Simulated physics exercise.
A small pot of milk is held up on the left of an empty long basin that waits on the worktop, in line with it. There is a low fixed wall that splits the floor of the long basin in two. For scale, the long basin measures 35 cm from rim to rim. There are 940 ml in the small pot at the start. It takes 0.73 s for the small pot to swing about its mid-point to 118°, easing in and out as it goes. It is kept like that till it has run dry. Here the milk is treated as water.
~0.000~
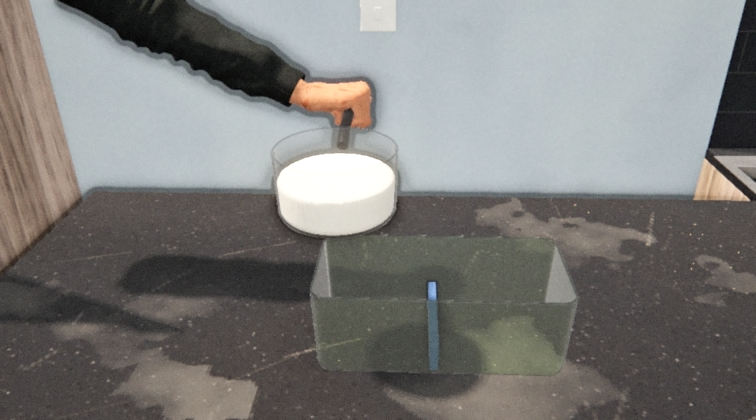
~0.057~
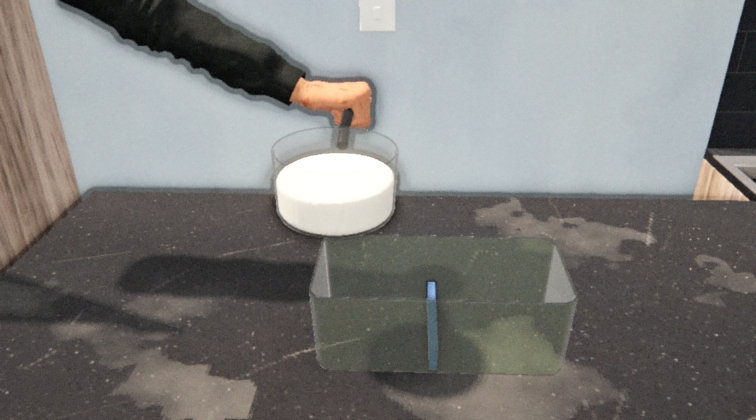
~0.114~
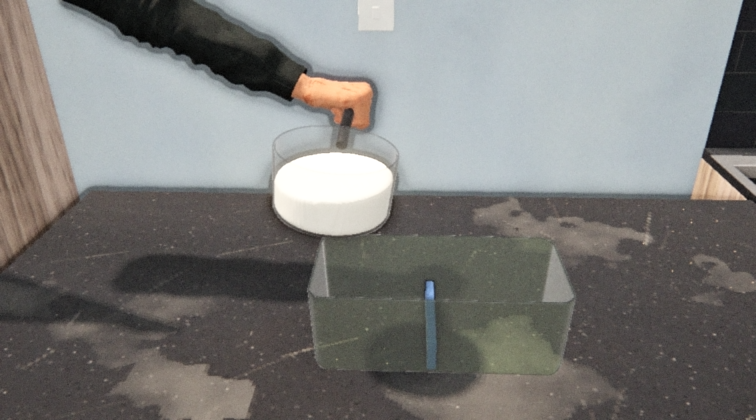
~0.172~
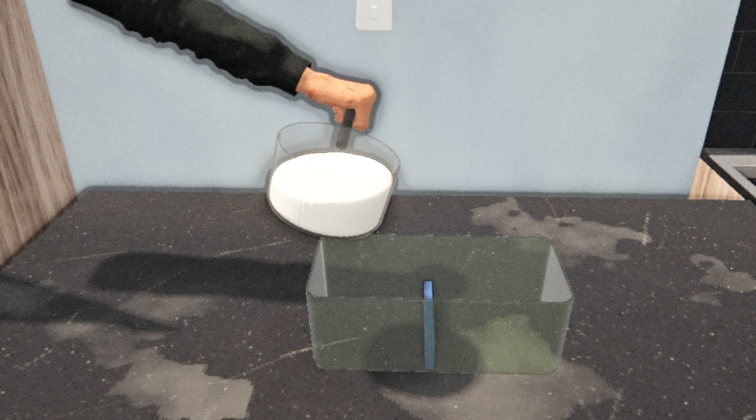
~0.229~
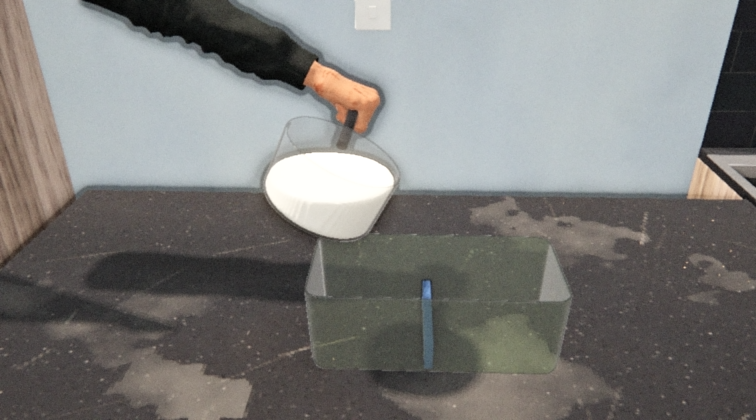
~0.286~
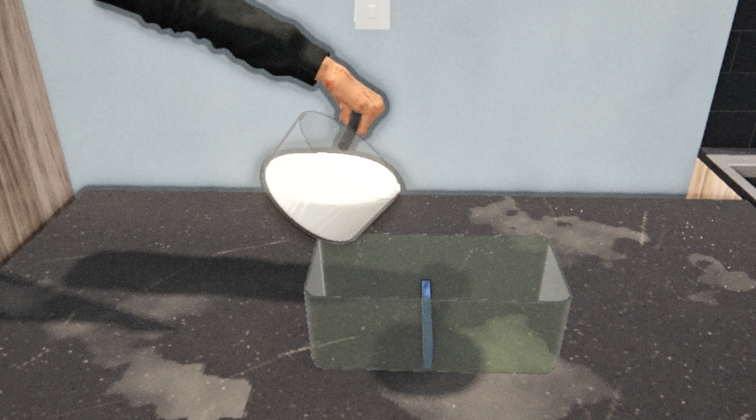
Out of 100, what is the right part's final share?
About 33 out of 100.
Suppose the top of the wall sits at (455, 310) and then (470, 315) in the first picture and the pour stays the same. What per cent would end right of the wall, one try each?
The first try gives 5 percent and the second 15 percent.
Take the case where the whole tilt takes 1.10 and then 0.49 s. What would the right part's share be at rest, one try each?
45 and 25 %.
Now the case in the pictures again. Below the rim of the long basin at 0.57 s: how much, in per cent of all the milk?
Roughly 40 percent.
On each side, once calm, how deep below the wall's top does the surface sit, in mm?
Noted: Left near 20 mm, right near 32 mm.
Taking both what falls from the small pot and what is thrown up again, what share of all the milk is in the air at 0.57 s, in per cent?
34 %.
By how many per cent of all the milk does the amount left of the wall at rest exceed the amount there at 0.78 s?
I'd say near 6 percent.
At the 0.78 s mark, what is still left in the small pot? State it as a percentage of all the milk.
Share remaining: Approx. 4 %.
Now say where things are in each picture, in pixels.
In the first picture, tilt 0°; pouring edge (397, 151); surface from (279, 173) to (395, 175); the long basin's rim runs from (318, 265) to (566, 270); the wall's top is at (433, 313).
In the second picture, tilt 2°; pouring edge (397, 152); surface from (279, 173) to (394, 175).
In the third picture, tilt 7°; pouring edge (398, 157); surface from (277, 172) to (393, 175).
In the fourth picture, tilt 15°; pouring edge (399, 166); surface from (275, 172) to (393, 177).
In the fifth picture, tilt 26°; pouring edge (399, 178); surface from (270, 169) to (395, 179).
In the sixth picture, tilt 39°; pouring edge (397, 191); surface from (268, 164) to (396, 181); 1 per cent is over the edge.
Then, 0.57 s in, the tilt is 104° and 26 per cent is still to pour, 20 is left of the wall and 20 right of it.
Then, 0.78 s in, the tilt is 118° and 4 per cent is still to pour, 59 is left of the wall and 31 right of it.
Then, 0.99 s in, the tilt is 118° and 0 per cent is still to pour, 64 is left of the wall and 33 right of it.
Then, 1.23 s in, the tilt is 118° and 0 per cent is still to pour, 64 is left of the wall and 33 right of it.
Finally, 64 per cent lies left of the wall, 33 right of it and 2 outside.
